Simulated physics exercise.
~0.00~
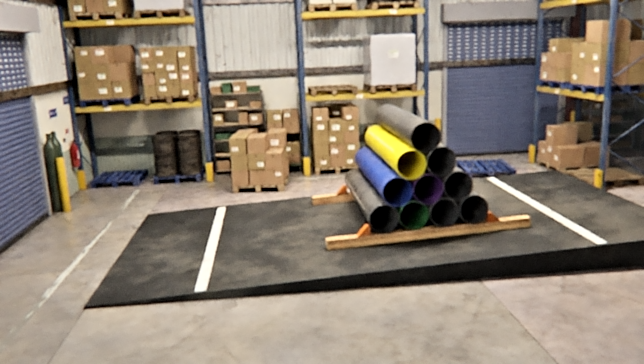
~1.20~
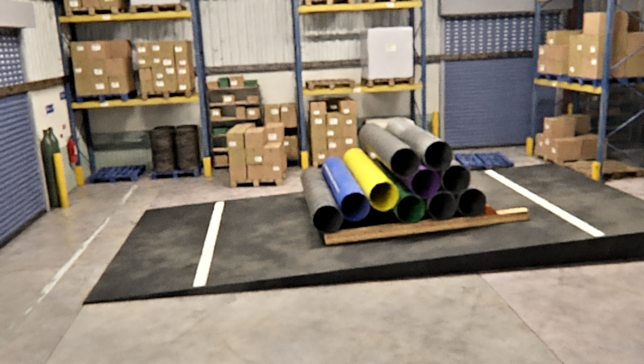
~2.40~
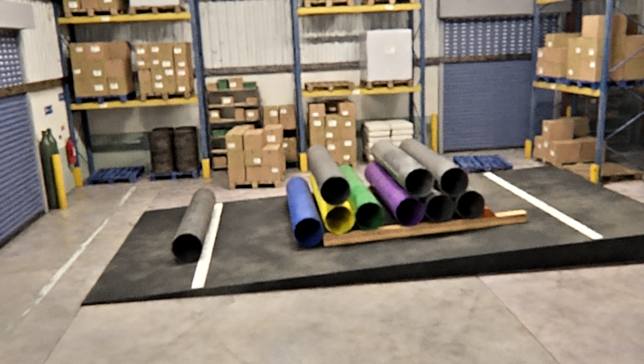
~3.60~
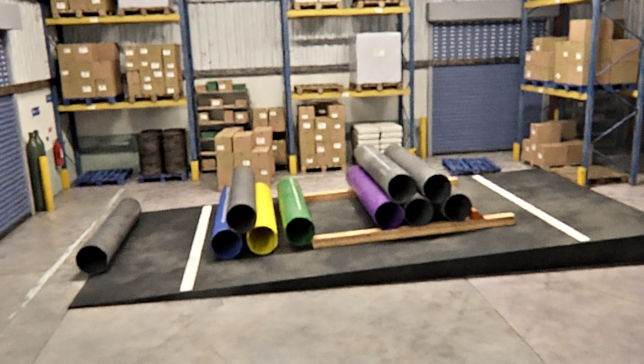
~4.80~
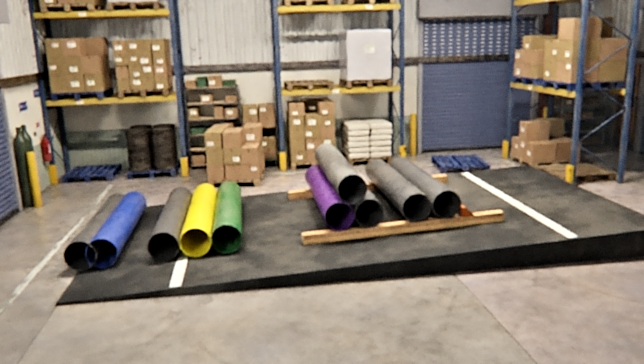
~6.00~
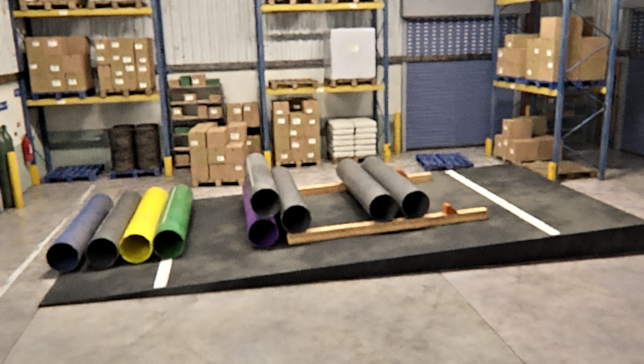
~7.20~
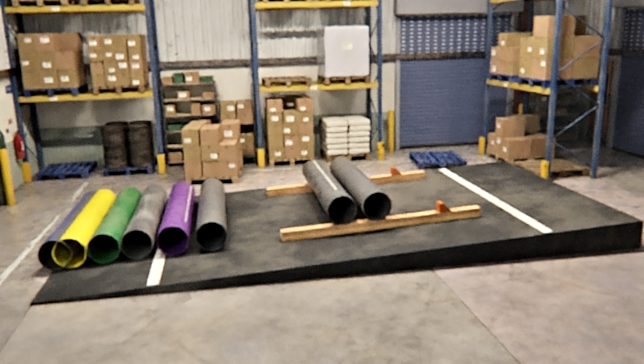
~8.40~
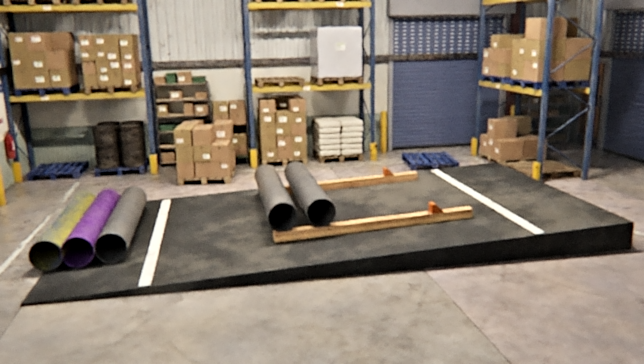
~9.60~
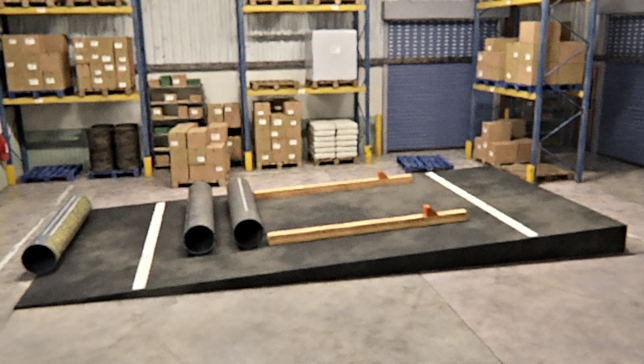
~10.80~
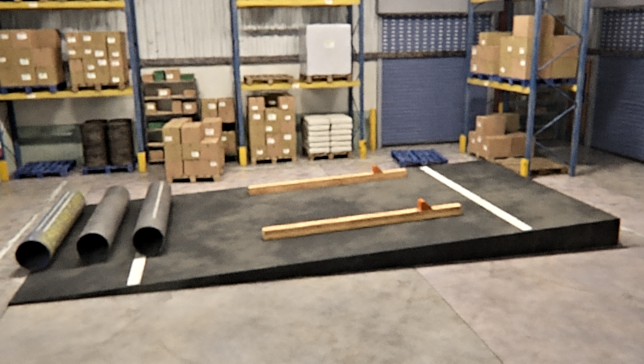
In a warehouse, stacked pipes collapse and roll left until three grey ones remain visible.
